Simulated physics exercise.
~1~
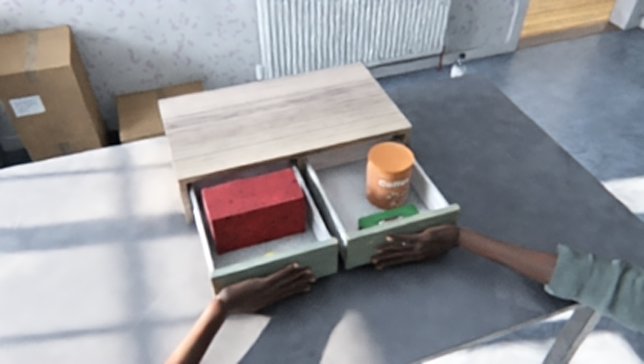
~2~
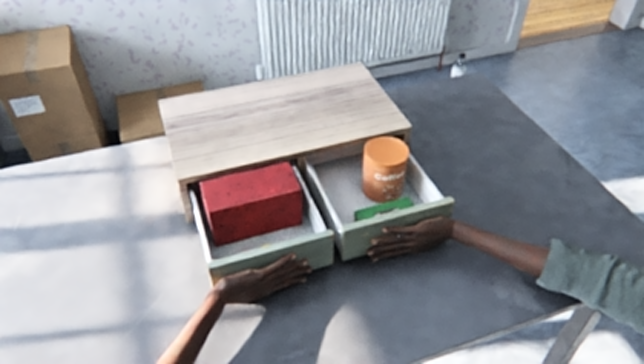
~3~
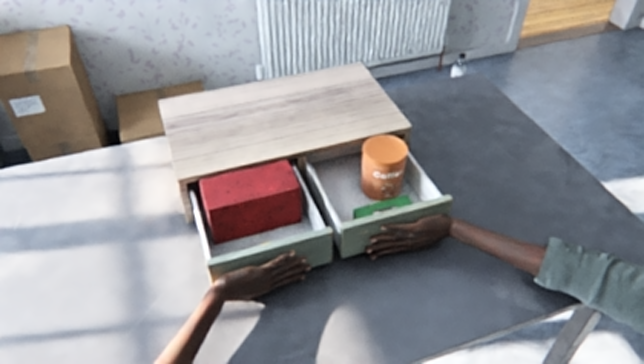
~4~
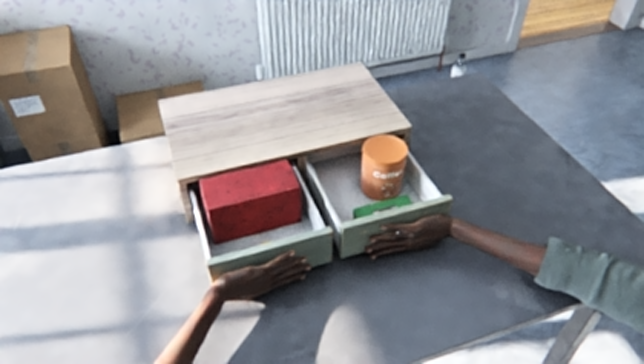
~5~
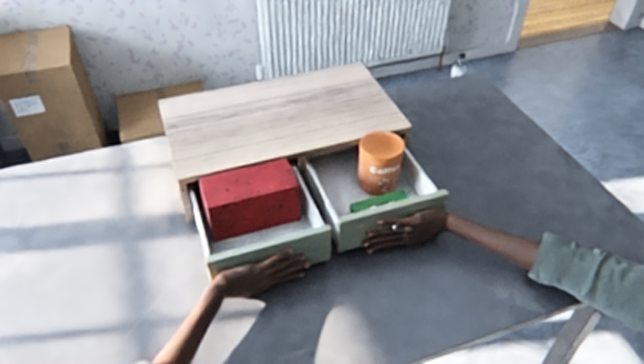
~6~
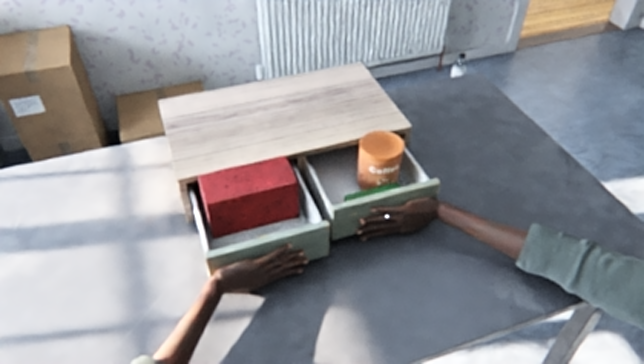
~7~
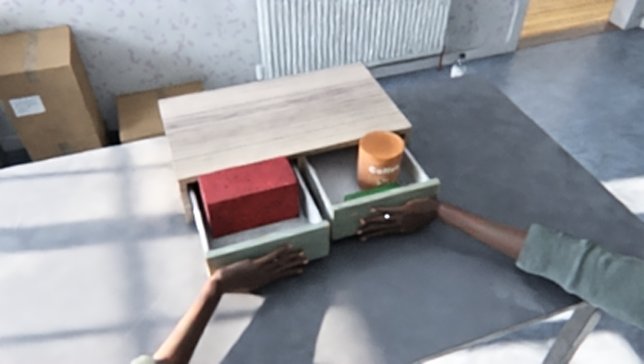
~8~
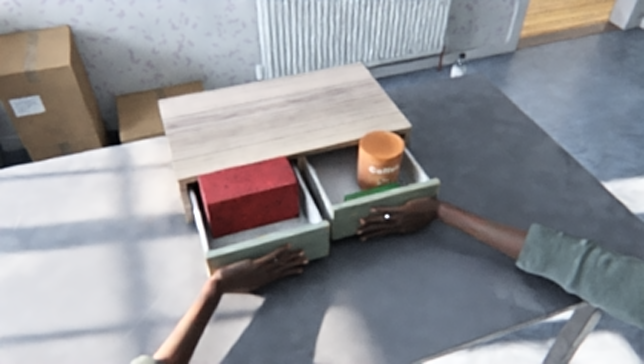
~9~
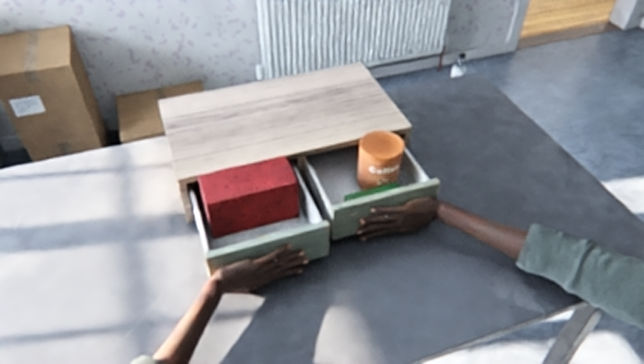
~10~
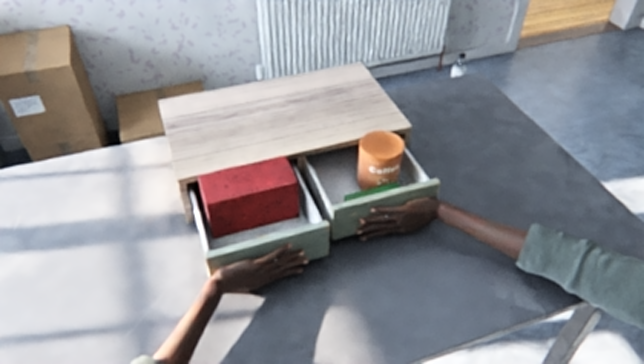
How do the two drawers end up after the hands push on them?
Both drawers get stuck partway and are left ajar, with the hands still resting against their fronts.
